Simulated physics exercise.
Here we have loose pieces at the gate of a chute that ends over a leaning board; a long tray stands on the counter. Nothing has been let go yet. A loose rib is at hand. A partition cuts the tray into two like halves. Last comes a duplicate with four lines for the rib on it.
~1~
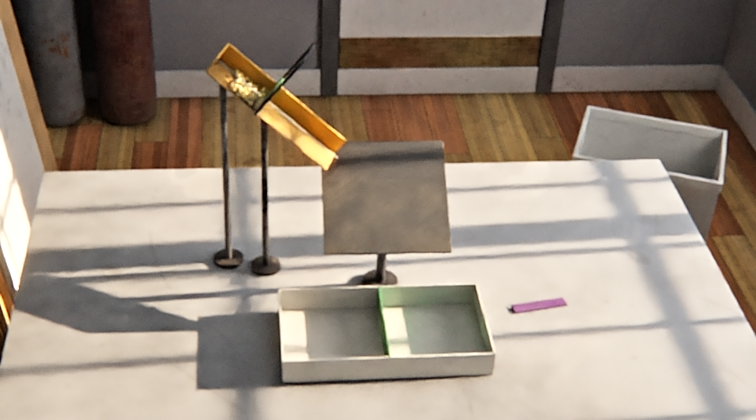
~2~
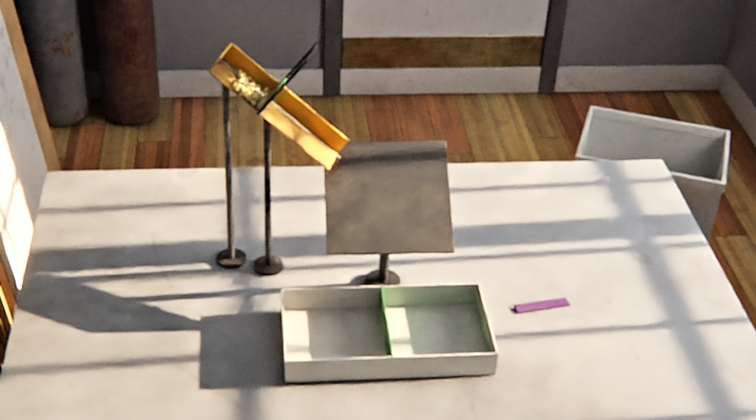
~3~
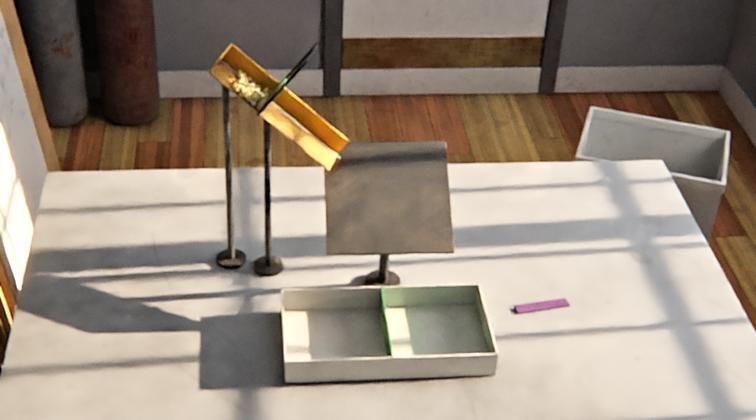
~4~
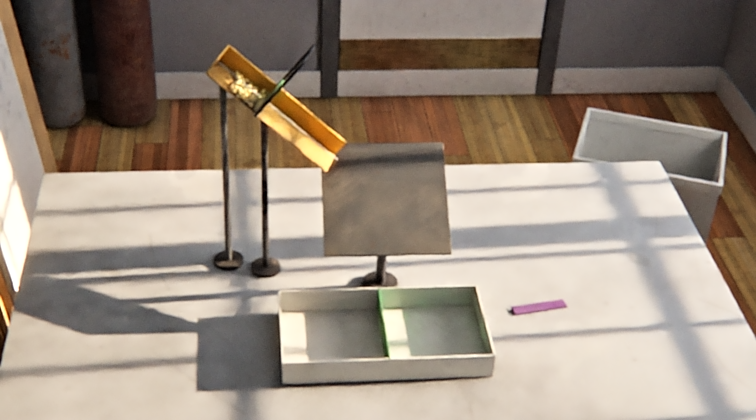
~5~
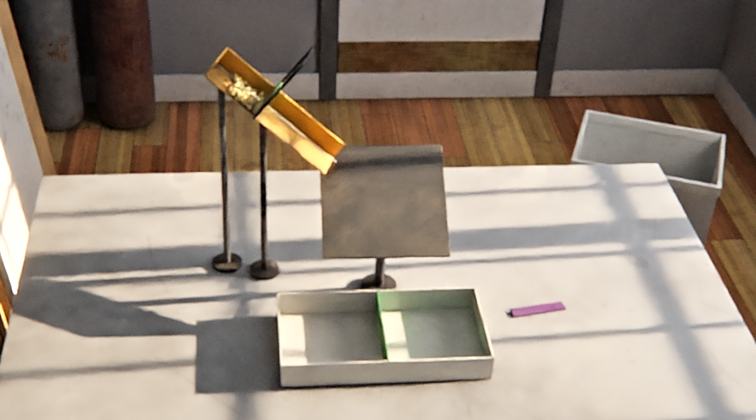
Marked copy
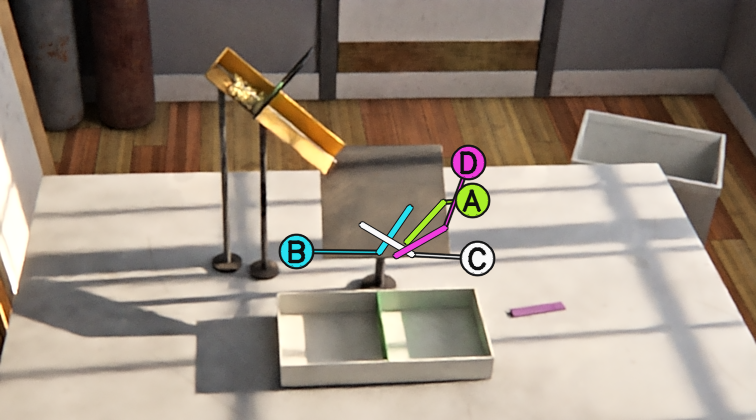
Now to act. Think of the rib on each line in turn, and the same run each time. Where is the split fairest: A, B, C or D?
Line D.
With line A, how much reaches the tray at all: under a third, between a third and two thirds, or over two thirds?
Line A gives over two thirds.
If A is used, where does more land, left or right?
Right.
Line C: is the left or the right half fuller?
Right.
On the marked copy, line A from (443, 202) to (407, 241); line B from (409, 207) to (379, 252); line C from (362, 224) to (412, 254); line D from (444, 228) to (396, 255).
With A, of what is caught, a small part in the left half, most in the right.
With B, of what is caught, nearly all in the left half, a stray few in the right.
With C, of what is caught, a small part in the left half, nearly all in the right.
With D, of what is caught, about half in the left half, about half in the right.
